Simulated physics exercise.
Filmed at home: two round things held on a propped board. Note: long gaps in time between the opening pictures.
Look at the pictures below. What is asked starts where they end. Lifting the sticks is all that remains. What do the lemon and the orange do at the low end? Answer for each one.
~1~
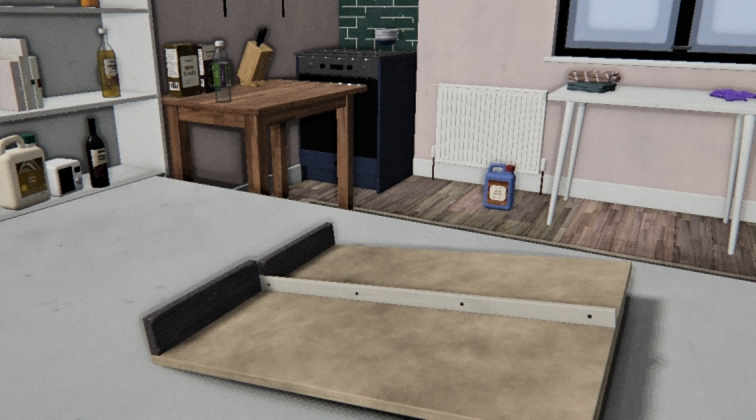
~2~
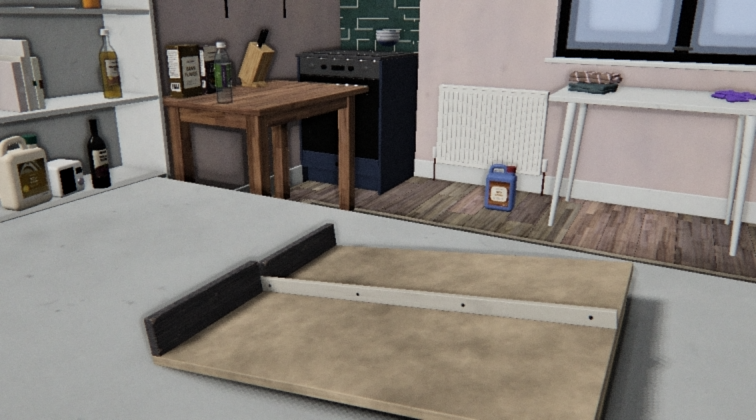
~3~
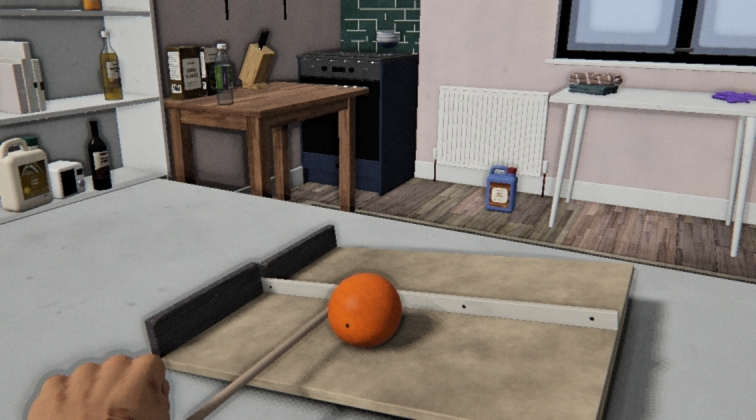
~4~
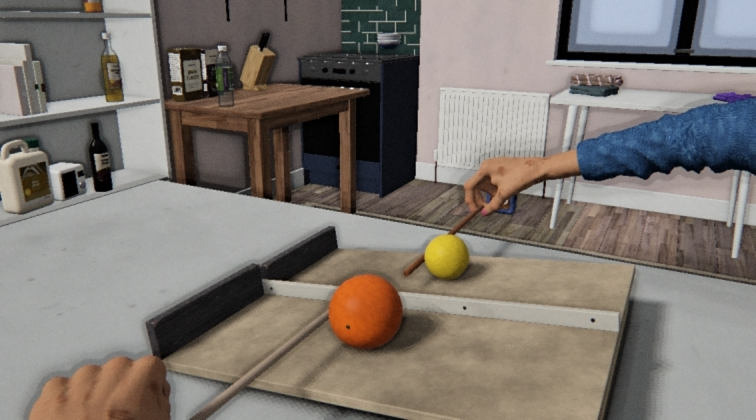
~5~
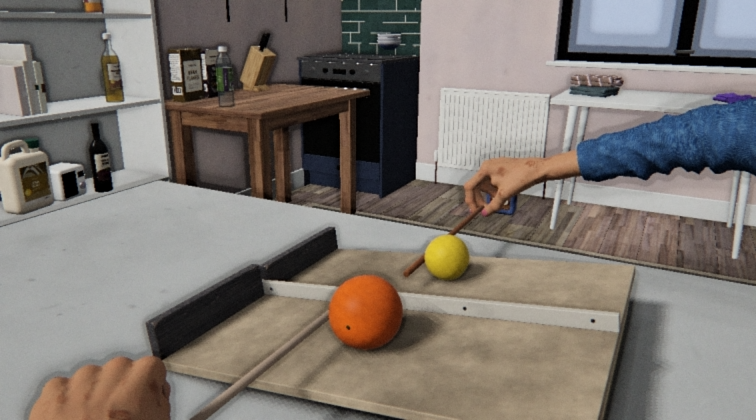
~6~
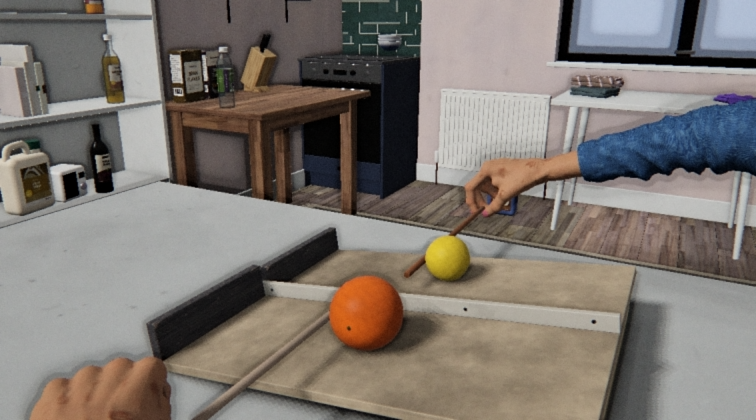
Lemon stays put, orange stays put.
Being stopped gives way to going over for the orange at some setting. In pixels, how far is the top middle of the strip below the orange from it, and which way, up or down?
A downward move of around 24 pixels.
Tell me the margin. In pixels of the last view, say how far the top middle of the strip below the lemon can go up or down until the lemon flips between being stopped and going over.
About 16 pixels, downward.
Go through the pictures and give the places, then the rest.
In the first frame, board (407, 291).
In the second frame, board (408, 292).
In the third frame, board (409, 294).
In the fourth frame, held back by the sticks; orange (366, 312); board (410, 295).
In the fifth frame, held back by the sticks; lemon (447, 258); board (410, 296).
In the sixth frame, held back by the sticks; lemon (448, 258); orange (366, 313); board (411, 297).
Then, 0.34 s later than the last frame, lemon rolling on the board near (421, 258); orange rolling on the board near (335, 311).
Then, 0.56 s later than the last frame, lemon rolling on the board near (370, 254); orange rolling on the board near (276, 304).
When it is over, the lemon gets caught, near (322, 251); the orange gets caught, near (238, 300).
